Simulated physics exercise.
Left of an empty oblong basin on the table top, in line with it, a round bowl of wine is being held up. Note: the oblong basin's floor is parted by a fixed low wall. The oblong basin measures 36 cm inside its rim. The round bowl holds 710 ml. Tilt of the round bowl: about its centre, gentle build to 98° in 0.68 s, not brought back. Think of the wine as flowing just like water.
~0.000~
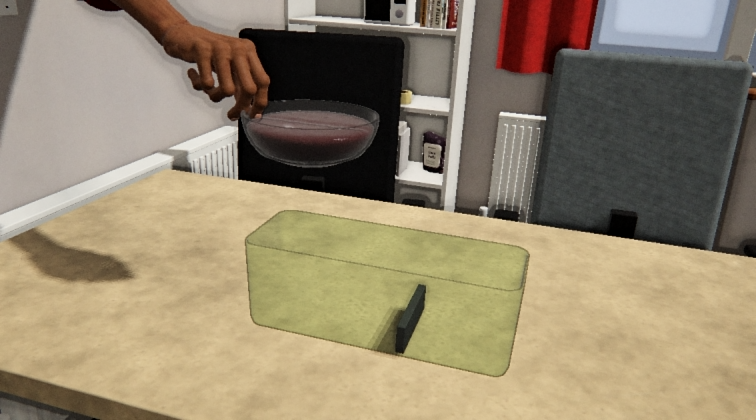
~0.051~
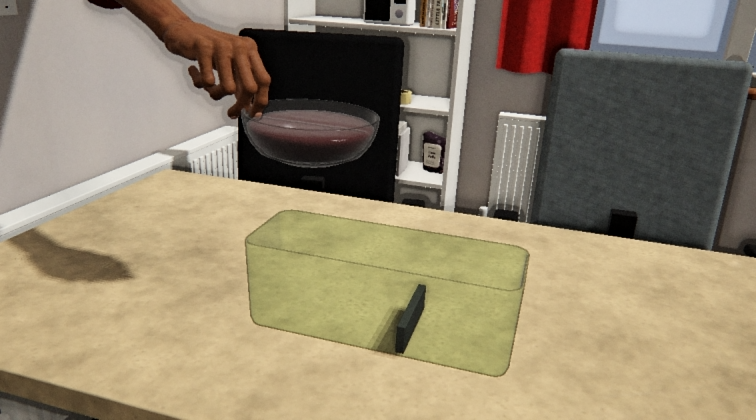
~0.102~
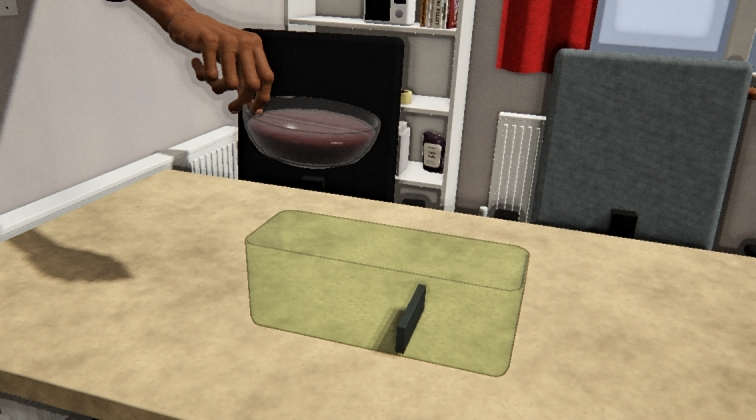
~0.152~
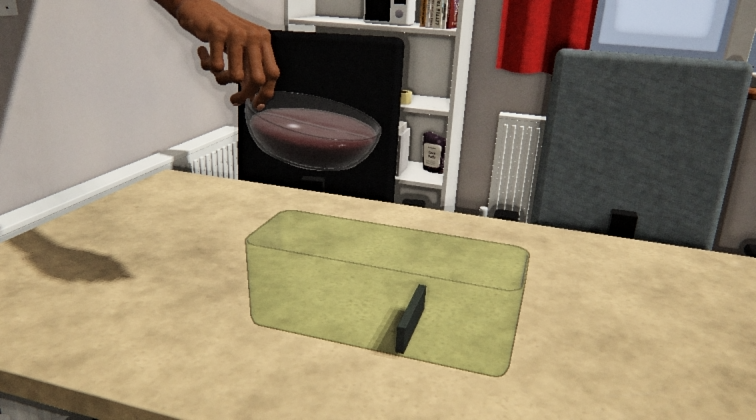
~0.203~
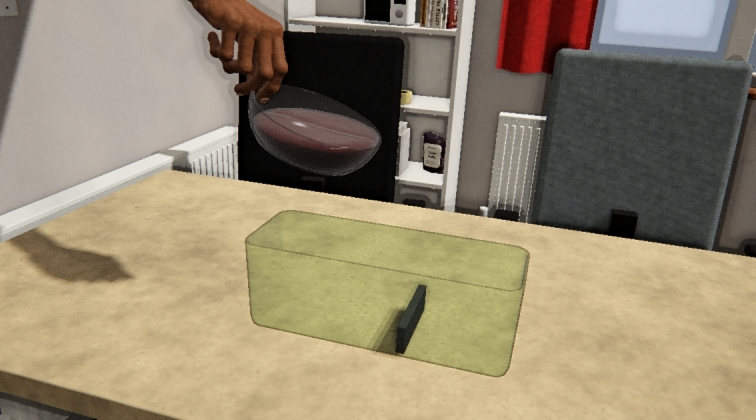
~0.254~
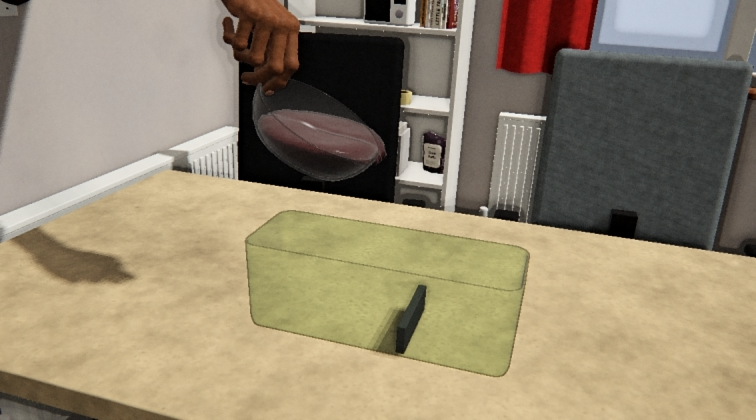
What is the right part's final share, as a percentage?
About 36 per cent.
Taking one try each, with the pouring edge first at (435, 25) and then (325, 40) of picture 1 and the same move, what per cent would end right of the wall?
Around 65 per cent first, around 10 per cent next.
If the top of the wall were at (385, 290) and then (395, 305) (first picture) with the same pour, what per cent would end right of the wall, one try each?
The first gives near 70 per cent and the second near 60 per cent.
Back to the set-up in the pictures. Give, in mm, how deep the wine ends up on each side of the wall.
Left part: About 16 mm; right part: About 16 mm.
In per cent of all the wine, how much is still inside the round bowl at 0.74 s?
About 0 per cent.
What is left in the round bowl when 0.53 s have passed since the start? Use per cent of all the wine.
About 7 per cent.
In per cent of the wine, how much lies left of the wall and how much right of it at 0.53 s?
Near 24 on the left, 28 on the right.
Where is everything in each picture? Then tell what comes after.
Tilt 0°; pouring edge (375, 122); surface from (256, 117) to (373, 131); the oblong basin's rim runs from (264, 226) to (526, 271); the wall's top is at (412, 306), in the first picture.
Tilt 1°; pouring edge (375, 124); surface from (256, 116) to (373, 131), in the second picture.
Tilt 5°; pouring edge (376, 129); surface from (257, 113) to (374, 134), in the third picture.
Tilt 12°; pouring edge (377, 137); surface from (259, 111) to (376, 137), in the fourth picture.
Tilt 20°; pouring edge (377, 147); surface from (262, 112) to (378, 143); 1 per cent is over the edge, in the fifth picture.
Tilt 30°; pouring edge (374, 159); surface from (267, 113) to (366, 143); 7 per cent is over the edge, in the sixth picture.
After 0.53 s the tilt is 87° and 7 per cent is still to pour, 25 is left of the wall and 28 right of it.
After 0.74 s the tilt is 98° and 0 per cent is still to pour, 54 is left of the wall and 34 right of it.
After 0.95 s the tilt is 98° and 0 per cent is still to pour, 58 is left of the wall and 35 right of it.
After 1.18 s the tilt is 98° and 0 per cent is still to pour, 58 is left of the wall and 35 right of it.
In the end 58 per cent lies left of the wall, 36 right of it and 6 outside.
